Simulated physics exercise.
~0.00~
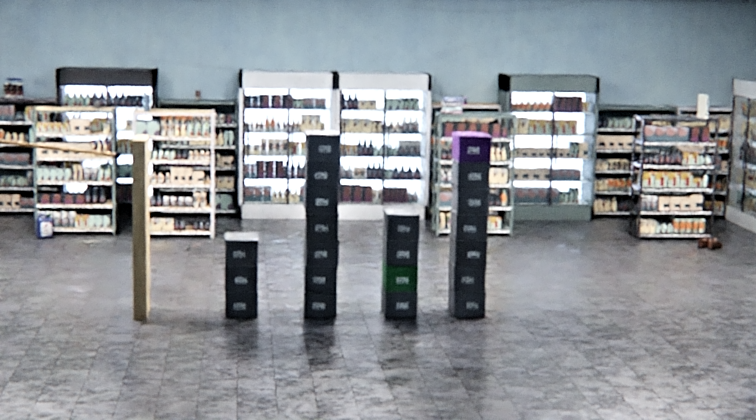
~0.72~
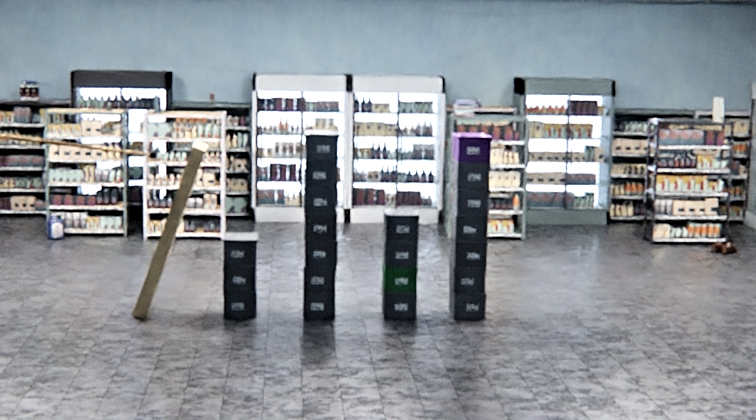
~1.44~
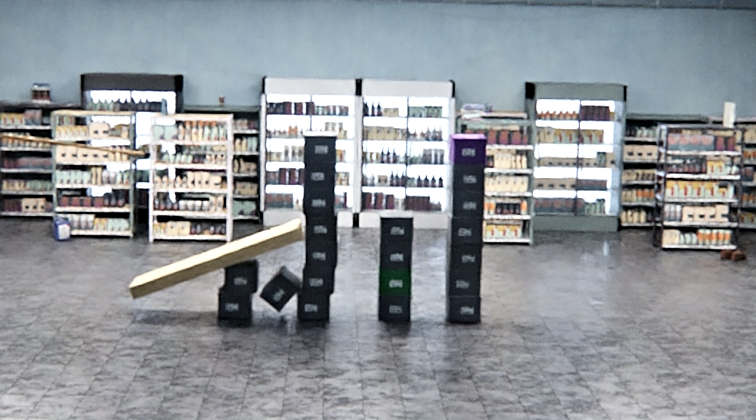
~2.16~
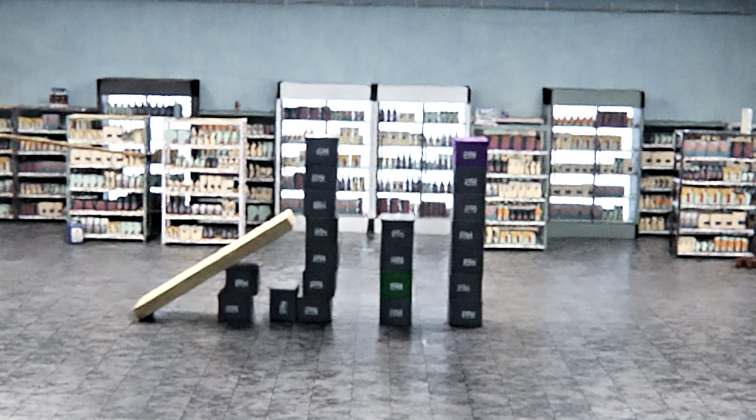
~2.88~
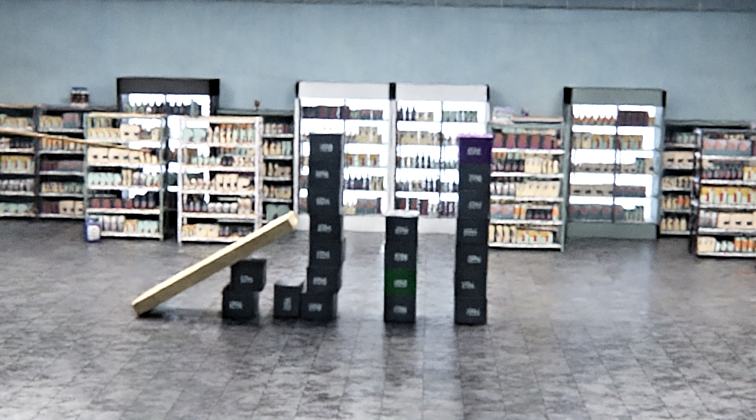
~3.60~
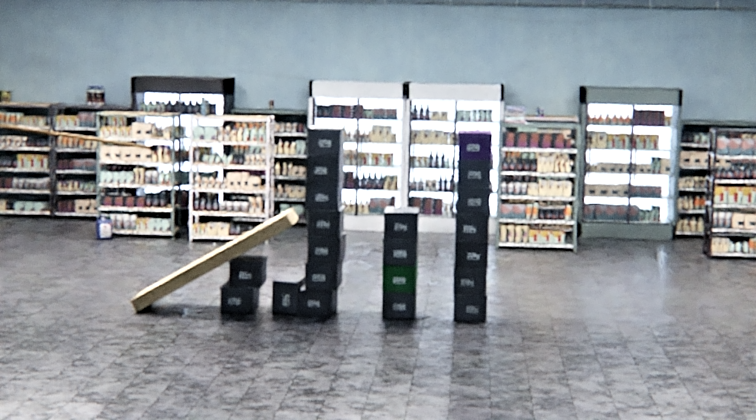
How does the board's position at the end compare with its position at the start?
The board stands upright at the left of the piles at the start. By the end it has tipped over to the right and lies on its side at a slant, propped on the shortest pile of totes.
The video shows an upright board tipping right onto the shortest of four piles of dark totes in a store, knocking its top tote to the floor beside the next pile. The board ends slanted against the short pile, while the green and purple totes stay in place.
